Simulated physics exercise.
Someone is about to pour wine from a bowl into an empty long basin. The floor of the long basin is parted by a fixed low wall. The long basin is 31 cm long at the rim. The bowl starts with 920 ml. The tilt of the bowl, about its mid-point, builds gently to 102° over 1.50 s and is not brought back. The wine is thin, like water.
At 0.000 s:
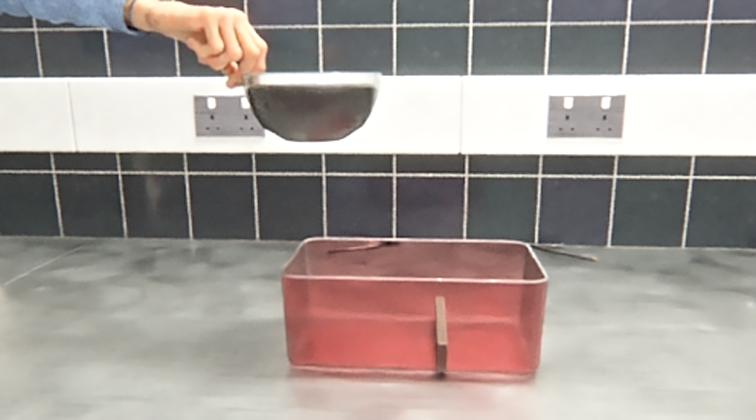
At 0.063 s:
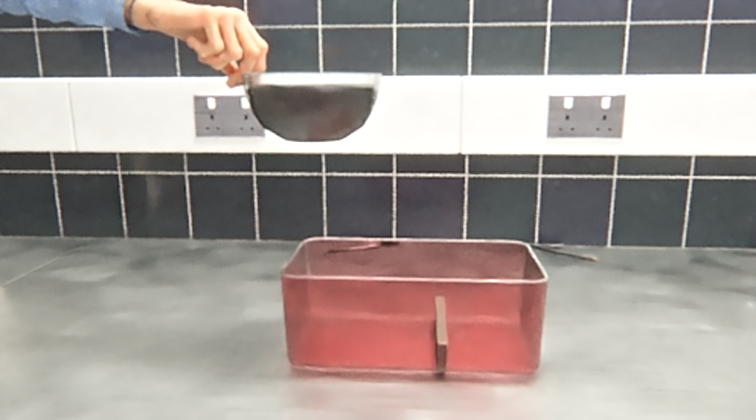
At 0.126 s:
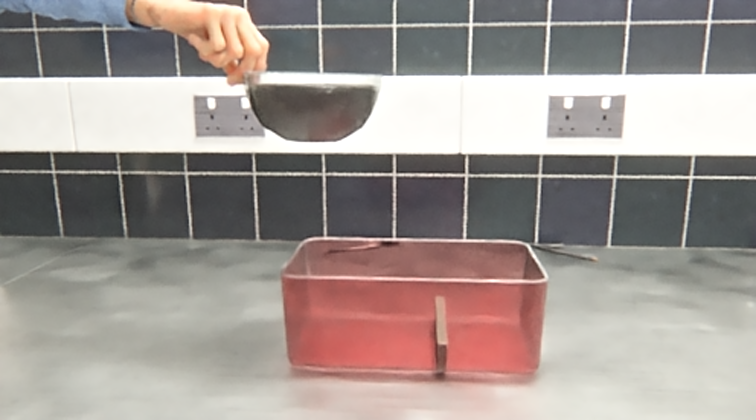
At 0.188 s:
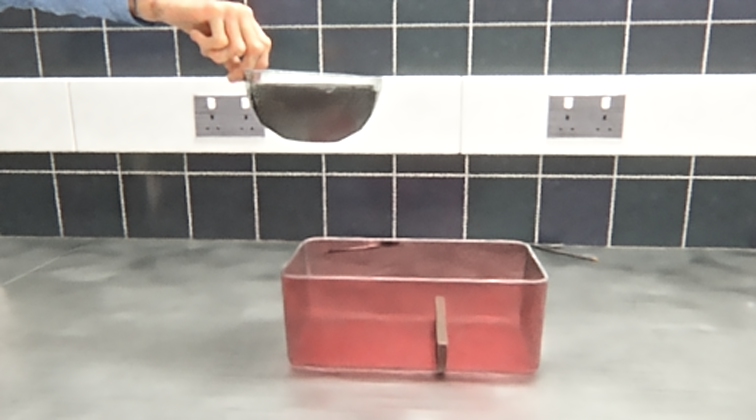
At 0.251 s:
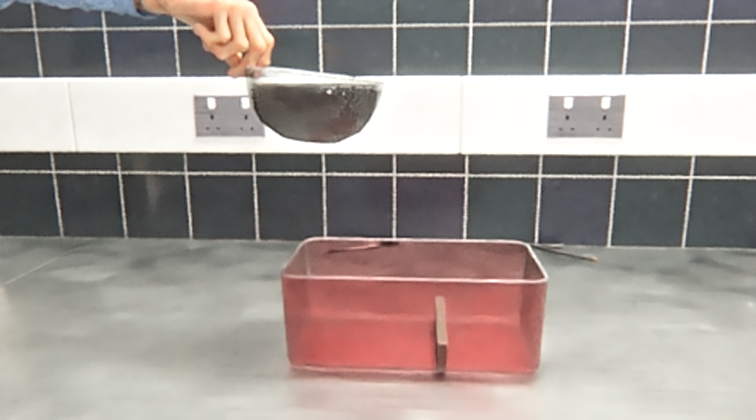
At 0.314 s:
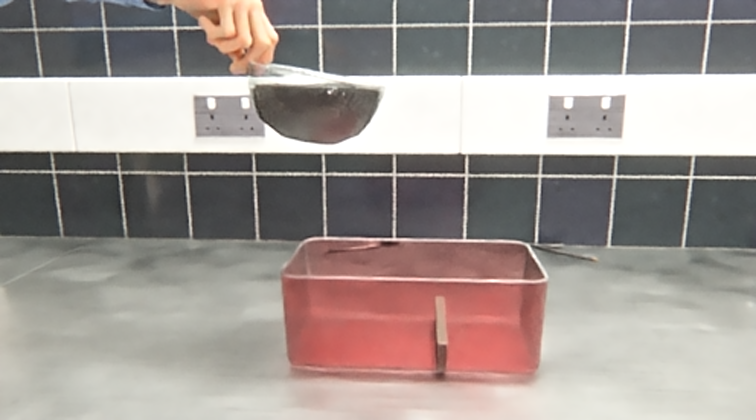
At the start, a hand at the upper left holds a clear bowl of dark liquid level above a reddish, see-through rectangular basin on a grey counter. The hand then rises slightly and shifts right, tilting the bowl gently so its right rim dips a little, while the basin stays still.
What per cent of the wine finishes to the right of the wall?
The far part has some 55 per cent.
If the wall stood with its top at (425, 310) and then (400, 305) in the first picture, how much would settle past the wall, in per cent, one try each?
In turn about 75 and 90 per cent.
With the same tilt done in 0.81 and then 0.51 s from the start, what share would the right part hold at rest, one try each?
In turn about 40 and 30 per cent.
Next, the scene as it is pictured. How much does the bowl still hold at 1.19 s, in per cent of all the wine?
Some 4 per cent.
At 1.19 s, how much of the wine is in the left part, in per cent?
About 26 per cent.
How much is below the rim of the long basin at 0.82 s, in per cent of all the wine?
Some 16 per cent.
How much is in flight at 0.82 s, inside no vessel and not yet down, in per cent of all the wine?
About 34 per cent.
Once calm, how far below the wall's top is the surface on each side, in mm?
Some 20 mm on the left and 4 mm on the right.
After 0.82 s the tilt is 58° and 49 per cent is still to pour, 4 is left of the wall and 12 right of it.
After 1.19 s the tilt is 92° and 4 per cent is still to pour, 26 is left of the wall and 60 right of it.
After 1.58 s the tilt is 102° and 0 per cent is still to pour, 43 is left of the wall and 56 right of it.
After 2.00 s the tilt is 102° and 0 per cent is still to pour, 44 is left of the wall and 55 right of it.
In the end 44 per cent lies left of the wall, 55 right of it and 1 outside.
